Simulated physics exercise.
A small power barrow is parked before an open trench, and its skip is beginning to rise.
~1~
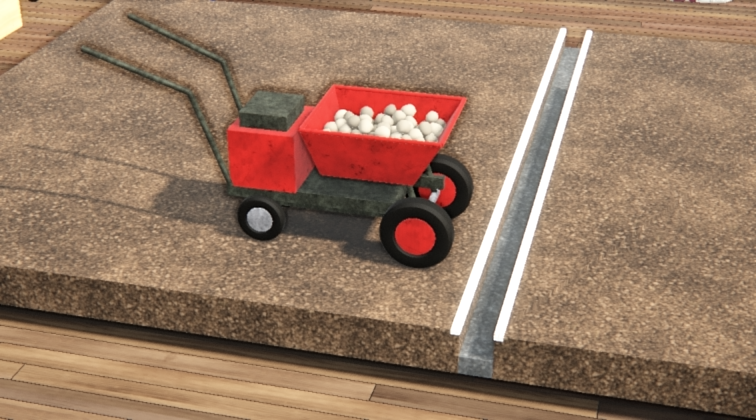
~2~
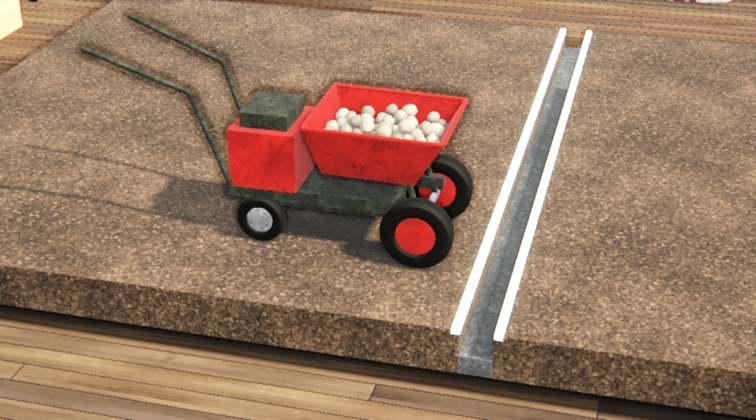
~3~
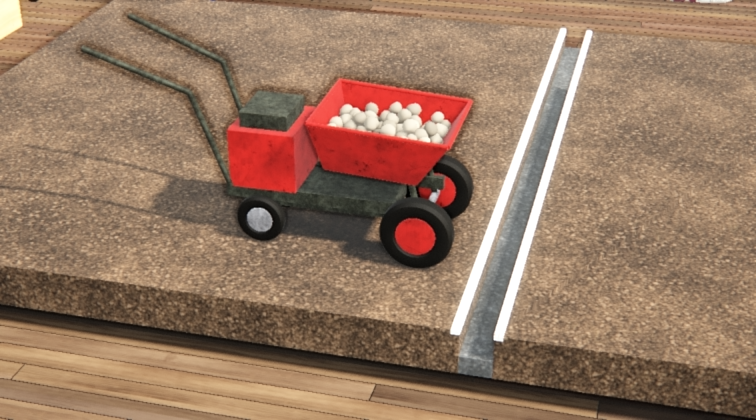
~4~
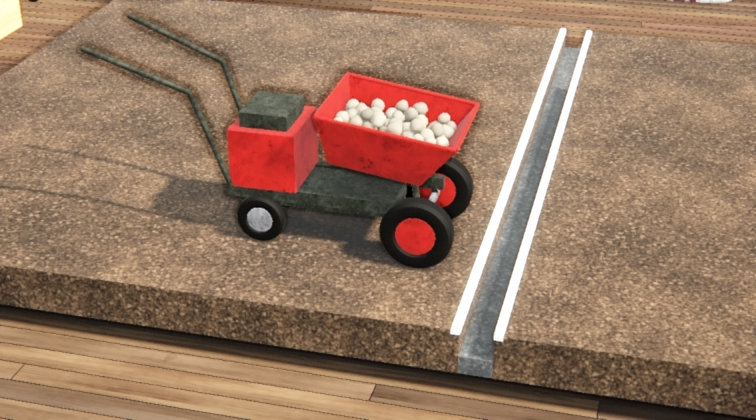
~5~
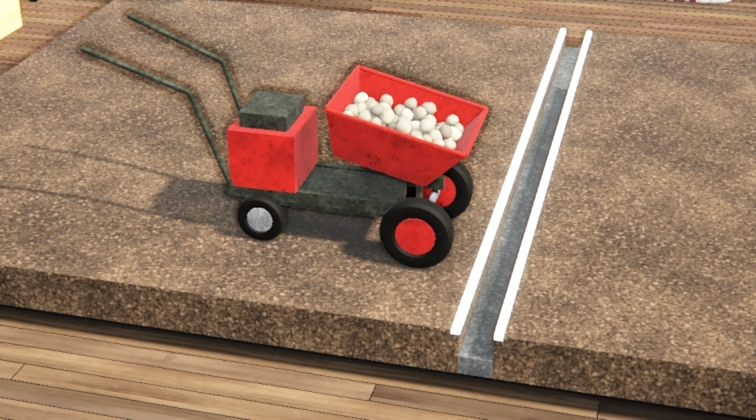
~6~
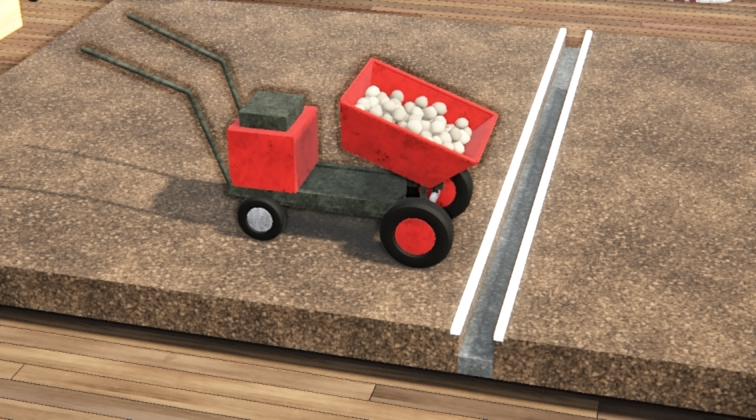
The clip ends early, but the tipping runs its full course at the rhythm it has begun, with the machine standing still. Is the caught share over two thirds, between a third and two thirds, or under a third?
Ends up short of a third.
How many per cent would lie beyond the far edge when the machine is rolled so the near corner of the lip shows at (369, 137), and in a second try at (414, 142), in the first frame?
Try 1 about 10 %, try 2 about 60 %.
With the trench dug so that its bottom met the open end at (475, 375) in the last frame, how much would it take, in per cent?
The share would be roughly 10 per cent.
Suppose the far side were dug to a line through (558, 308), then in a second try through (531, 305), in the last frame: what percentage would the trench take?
I'd put it near 80 in a hundred, then near 40 in a hundred.
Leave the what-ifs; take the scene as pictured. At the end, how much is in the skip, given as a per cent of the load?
About 5 per cent.
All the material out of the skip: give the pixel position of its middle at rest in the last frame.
I'd put the middle somewhere around (560, 252).
Shortly afterwards, skip tipped steeply; the whole lot in the skip.
Next, skip tipped steeply; all but a few in the skip; only a few beyond it; only a few falling.
Some moments later, skip tipped right over; near a third in the skip; only a few in or heaped over the trench; near two thirds beyond it.
In the end, skip tipped right over; a little in the skip; a little in or heaped over the trench; the bulk beyond it.
